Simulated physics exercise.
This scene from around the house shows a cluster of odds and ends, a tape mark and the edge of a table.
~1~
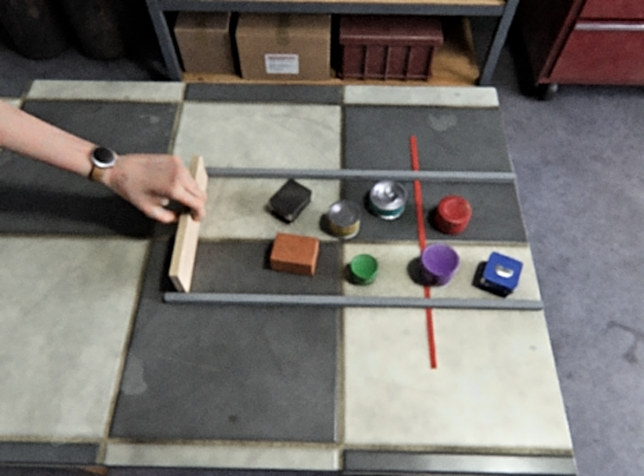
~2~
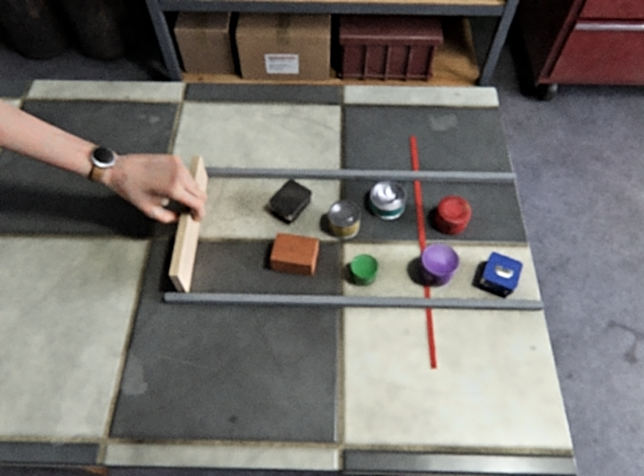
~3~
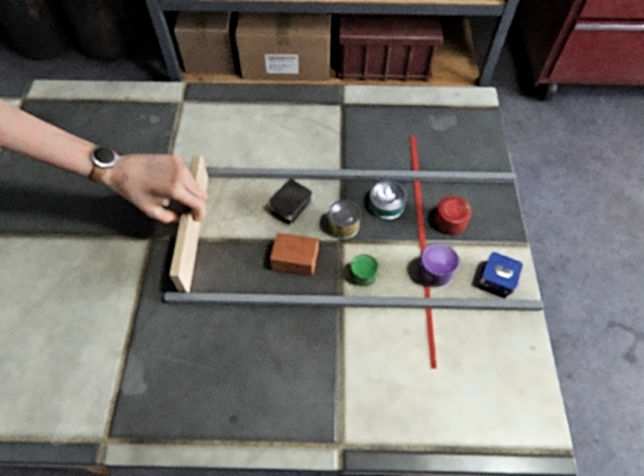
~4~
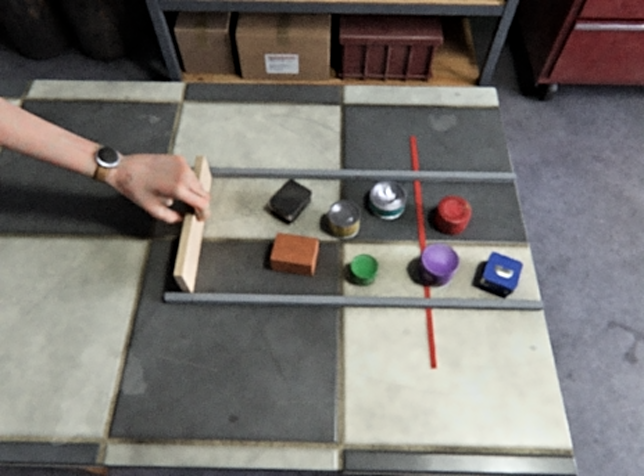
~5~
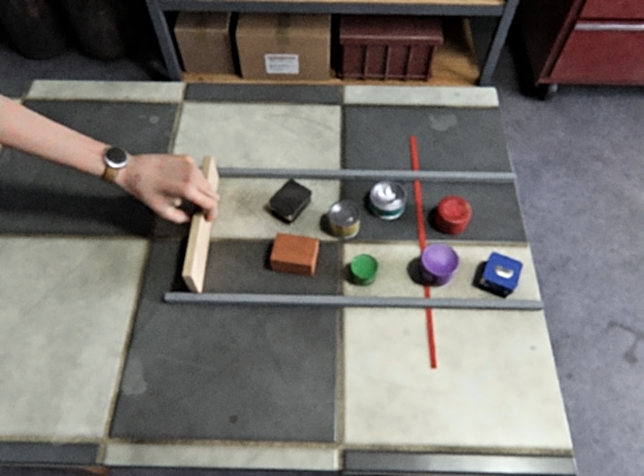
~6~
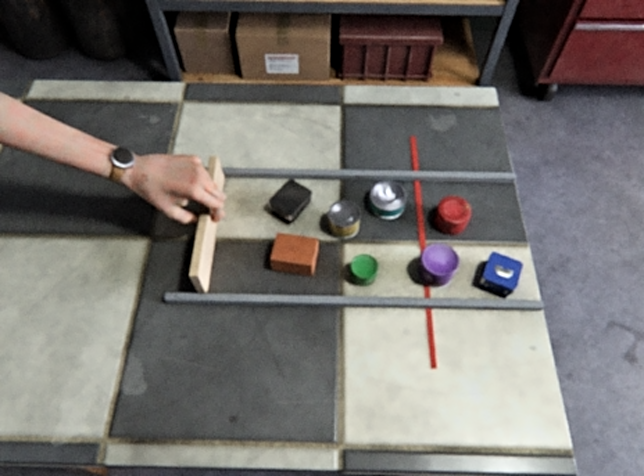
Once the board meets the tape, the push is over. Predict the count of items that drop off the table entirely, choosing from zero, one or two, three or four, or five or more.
The count is zero.
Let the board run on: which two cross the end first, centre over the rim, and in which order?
Going first: The blue case, and next the purple tin.
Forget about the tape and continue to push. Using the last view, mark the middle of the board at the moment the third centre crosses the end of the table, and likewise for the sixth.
Near (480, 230) first, near (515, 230) second.
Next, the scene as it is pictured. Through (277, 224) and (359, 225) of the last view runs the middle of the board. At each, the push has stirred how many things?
One spot: 2. Other spot: 5.
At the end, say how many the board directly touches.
4 are in contact with it.
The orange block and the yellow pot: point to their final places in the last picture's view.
The orange block comes to rest close to (447, 255), while the yellow pot rests close to (438, 224).
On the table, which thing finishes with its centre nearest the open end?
It's the blue case that is foremost.
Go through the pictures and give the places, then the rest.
The first frame shows blue case (500, 275); red lid (452, 215); purple tin (438, 266); board (190, 222); tape (422, 237).
The second frame shows red lid (452, 215); turquoise pot (388, 200).
The third frame shows purple tin (437, 266); board (191, 222).
The fourth frame shows blue case (500, 275); green tub (364, 270).
The fifth frame shows red lid (452, 215); yellow pot (344, 220).
The sixth frame shows blue case (500, 275); red lid (452, 215); purple tin (437, 266); board (208, 222); tape (422, 237).
Soon after, none off yet; blue case at rest near (500, 275); red lid at rest near (452, 215); purple tin at rest near (437, 266).
In the end, the number that fall off is zero.
